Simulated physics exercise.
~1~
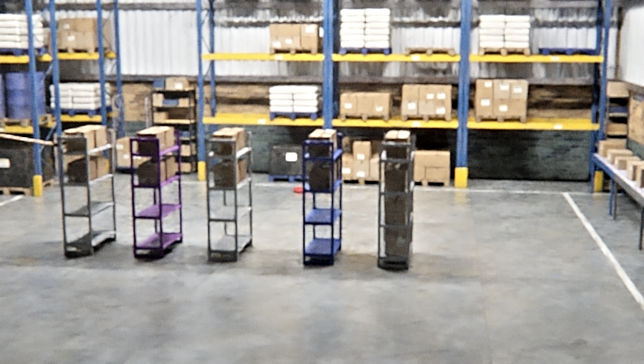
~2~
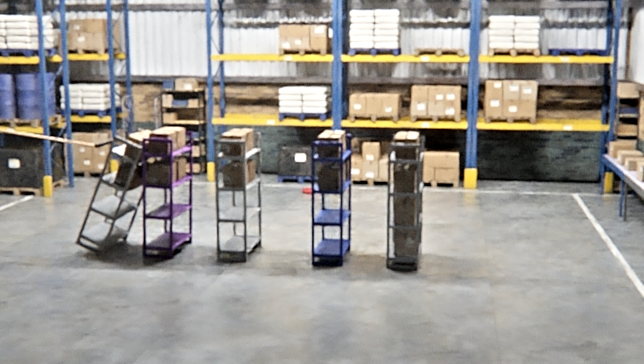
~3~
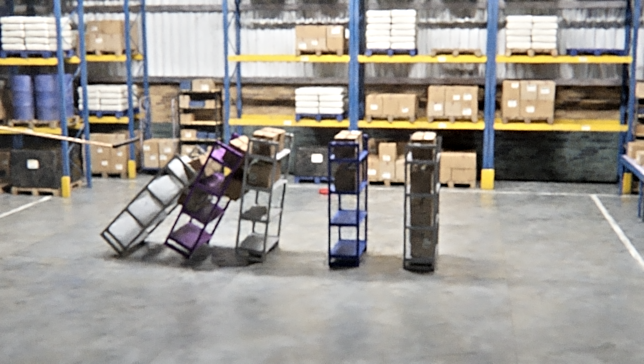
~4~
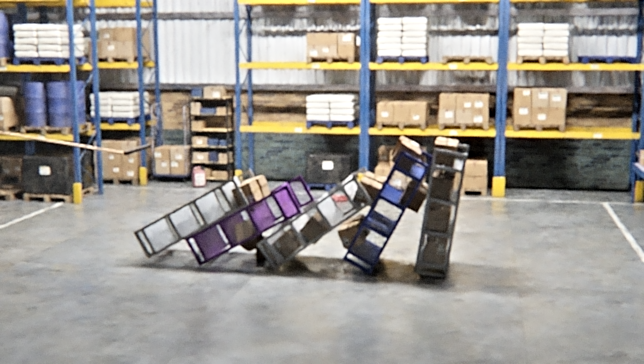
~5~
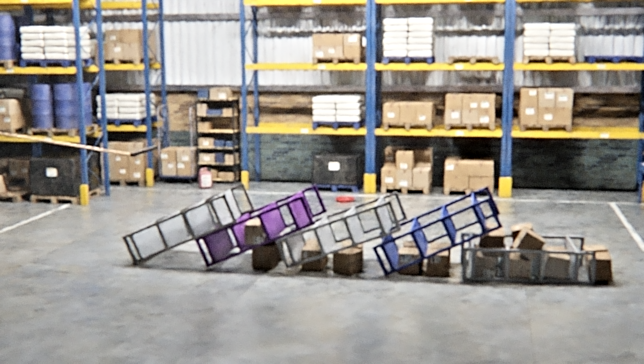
Five carton-loaded shelf racks toppling like dominoes from left to right in a warehouse, spilling boxes, with every rack ending up fallen over.
